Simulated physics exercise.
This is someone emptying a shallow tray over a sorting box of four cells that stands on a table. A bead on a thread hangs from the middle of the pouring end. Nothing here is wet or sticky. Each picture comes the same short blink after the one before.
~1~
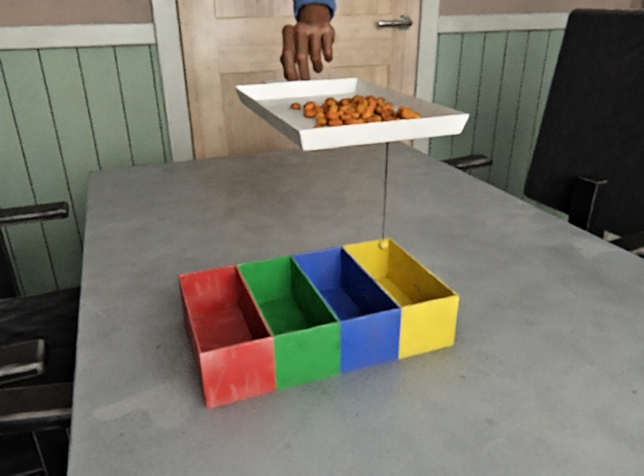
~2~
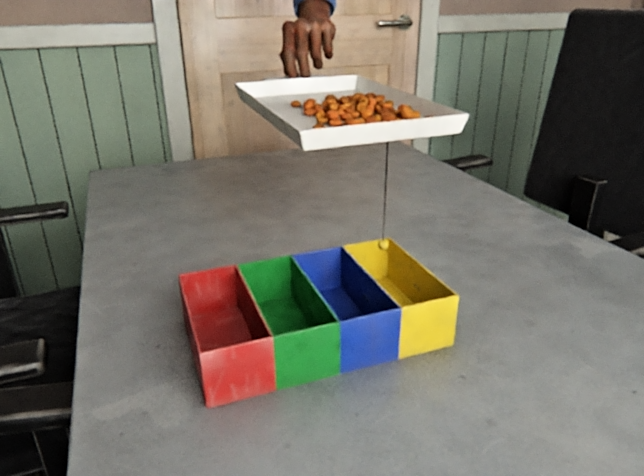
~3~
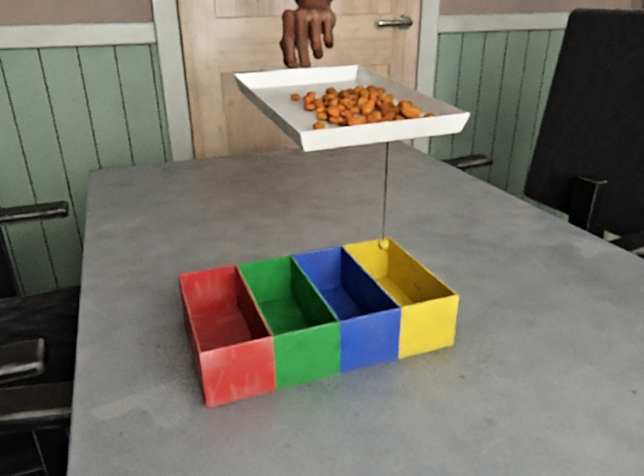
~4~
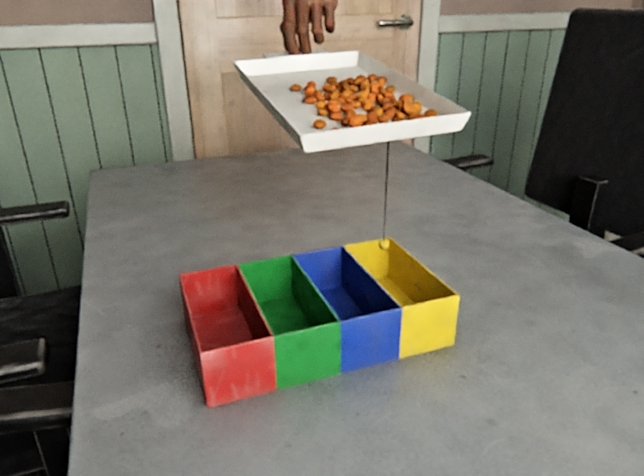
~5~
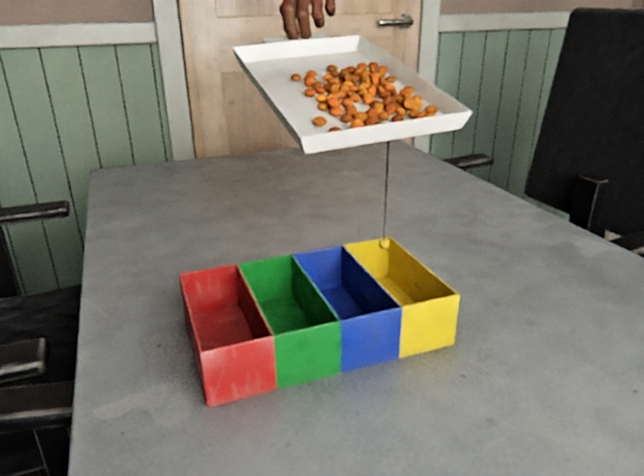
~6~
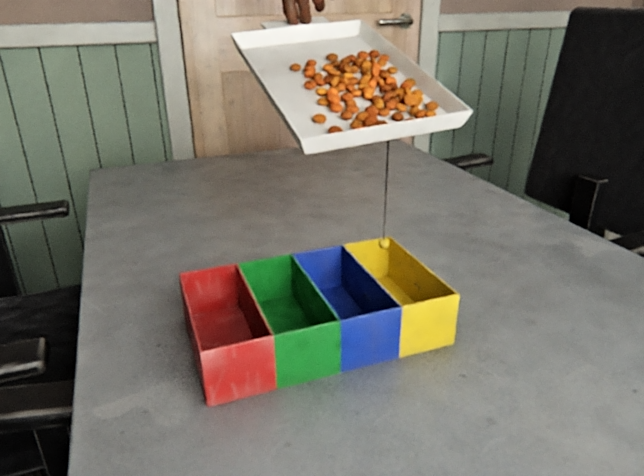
A white tray of orange-brown bits is raised at its far end by a hand above a grey table, seen from slightly above by a still camera. Below it sits an open box with red, green, blue and yellow cells from left to right, and a small bead hangs on a thread by the yellow cell. The tray steepens steadily, its near edge dipping slightly at the left corner, while the bits stay on it.
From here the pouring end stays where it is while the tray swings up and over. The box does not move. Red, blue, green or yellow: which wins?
Most goes to the blue cell.
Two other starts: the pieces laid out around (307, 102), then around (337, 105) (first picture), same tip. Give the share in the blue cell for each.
Roughly 50 per cent, and 60 per cent.
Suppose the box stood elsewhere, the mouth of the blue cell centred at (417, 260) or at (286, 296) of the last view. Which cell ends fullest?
In turn: Red; yellow.
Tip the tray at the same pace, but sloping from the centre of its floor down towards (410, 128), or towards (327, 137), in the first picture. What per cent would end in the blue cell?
The first gives 0 %, the second 60 %.
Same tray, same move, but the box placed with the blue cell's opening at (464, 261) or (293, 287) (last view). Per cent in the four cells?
About 70 and 70 per cent.
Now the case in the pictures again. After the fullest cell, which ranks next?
The runner-up: Yellow.
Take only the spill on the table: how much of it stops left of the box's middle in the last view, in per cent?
It comes to 0 per cent or so.
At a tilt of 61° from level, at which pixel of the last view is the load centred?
Close to (363, 117).
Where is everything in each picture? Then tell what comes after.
In the first frame, corners of the pouring end at (304, 129) and (461, 114), level; middle of the load at (361, 113), bits of cat kibble; bead on its thread at (383, 245); red cell at (239, 367); green cell at (308, 351); blue cell at (371, 336); yellow cell at (429, 322).
In the second frame, corners of the pouring end at (304, 129) and (462, 113), level; middle of the load at (361, 112).
In the third frame, corners of the pouring end at (304, 130) and (462, 113), tipped barely, lowest at the left corner; middle of the load at (361, 107).
In the fourth frame, corners of the pouring end at (305, 132) and (463, 112), tipped a little, lowest at the left corner; middle of the load at (362, 100).
In the fifth frame, corners of the pouring end at (305, 134) and (464, 110), tipped a little, lowest at the left corner; middle of the load at (363, 93).
In the sixth frame, corners of the pouring end at (305, 136) and (465, 109), tipped clearly, lowest at the left corner; middle of the load at (363, 87); red cell at (240, 366); green cell at (308, 350); blue cell at (371, 335); yellow cell at (429, 321).
Soon, tray tipped steeply; nearly all on the tray; a stray few falling or outside the box.
A while on, tray tipped past a quarter turn; about a quarter on the tray; about a third in the blue cell; a small part in the yellow cell; a small part in the green cell; about a third falling or outside the box.
Towards the end, tray tipped past a quarter turn; about half in the blue cell; about a quarter in the yellow cell; a small part in the green cell; a small part falling or outside the box.
Finally, tray tipped past a quarter turn; about half in the blue cell; about a quarter in the yellow cell; a small part in the green cell; none in the red cell; a small part outside the box.
